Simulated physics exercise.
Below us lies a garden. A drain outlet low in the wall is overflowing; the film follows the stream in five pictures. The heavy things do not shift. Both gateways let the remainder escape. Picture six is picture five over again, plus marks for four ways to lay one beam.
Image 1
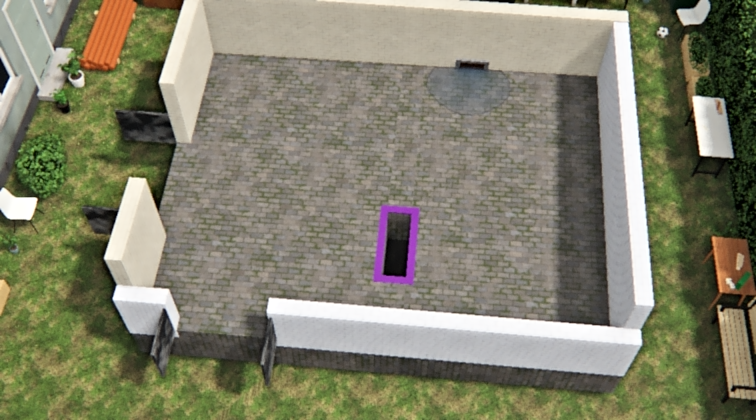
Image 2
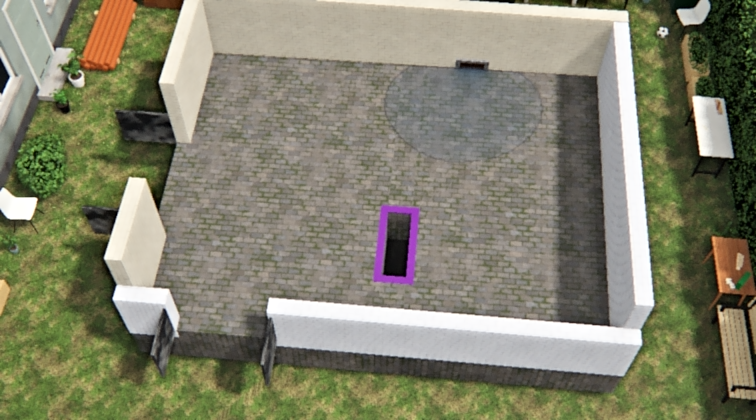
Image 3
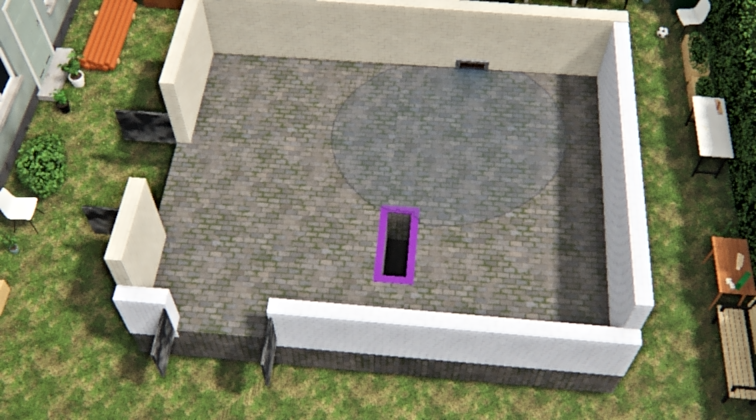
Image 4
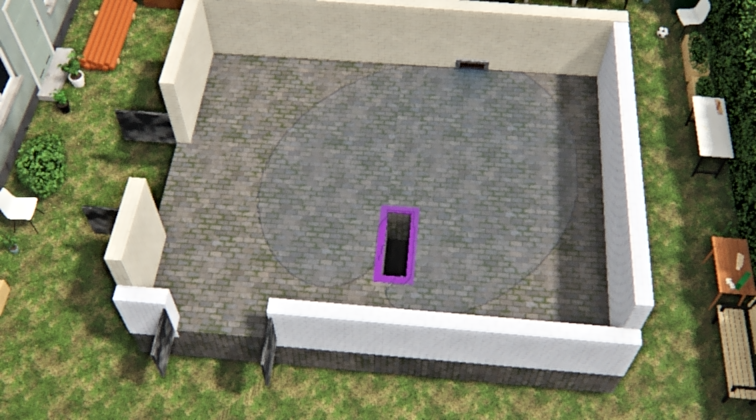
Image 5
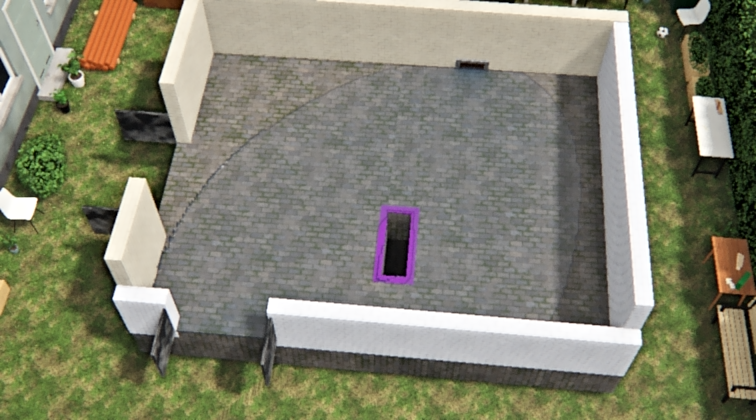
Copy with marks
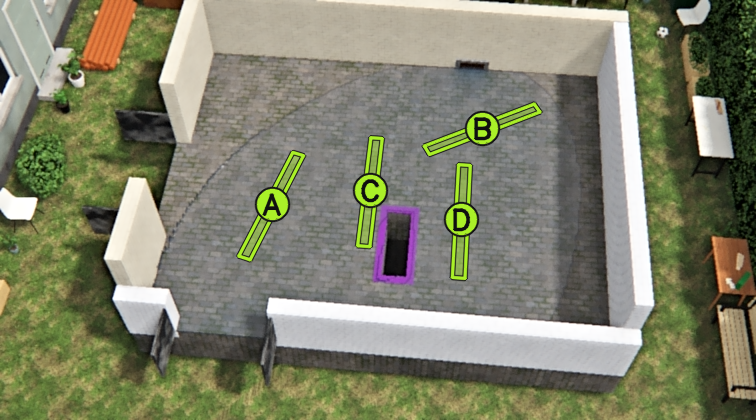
Water spread from an outlet in the back wall across the walled, paved yard in the garden, reached the purple-edged drain, then covered most of the paving, out toward the open gates on the left.
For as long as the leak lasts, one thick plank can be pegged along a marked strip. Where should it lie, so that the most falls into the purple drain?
C works best here.
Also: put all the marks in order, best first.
C, A, D, B.
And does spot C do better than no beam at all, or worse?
Spot C is better.
On the marked copy, A from (244, 257) to (298, 154); B from (426, 150) to (537, 108); C from (363, 246) to (376, 138); D from (458, 277) to (464, 165).
With A, about 25 % of the stream runs into the purple drain, about 75 % out by the gates.
With B, about 6 % of the stream runs into the purple drain, about 94 % out by the gates.
With C, about 46 % of the stream runs into the purple drain, about 54 % out by the gates.
With D, about 18 % of the stream runs into the purple drain, about 82 % out by the gates.
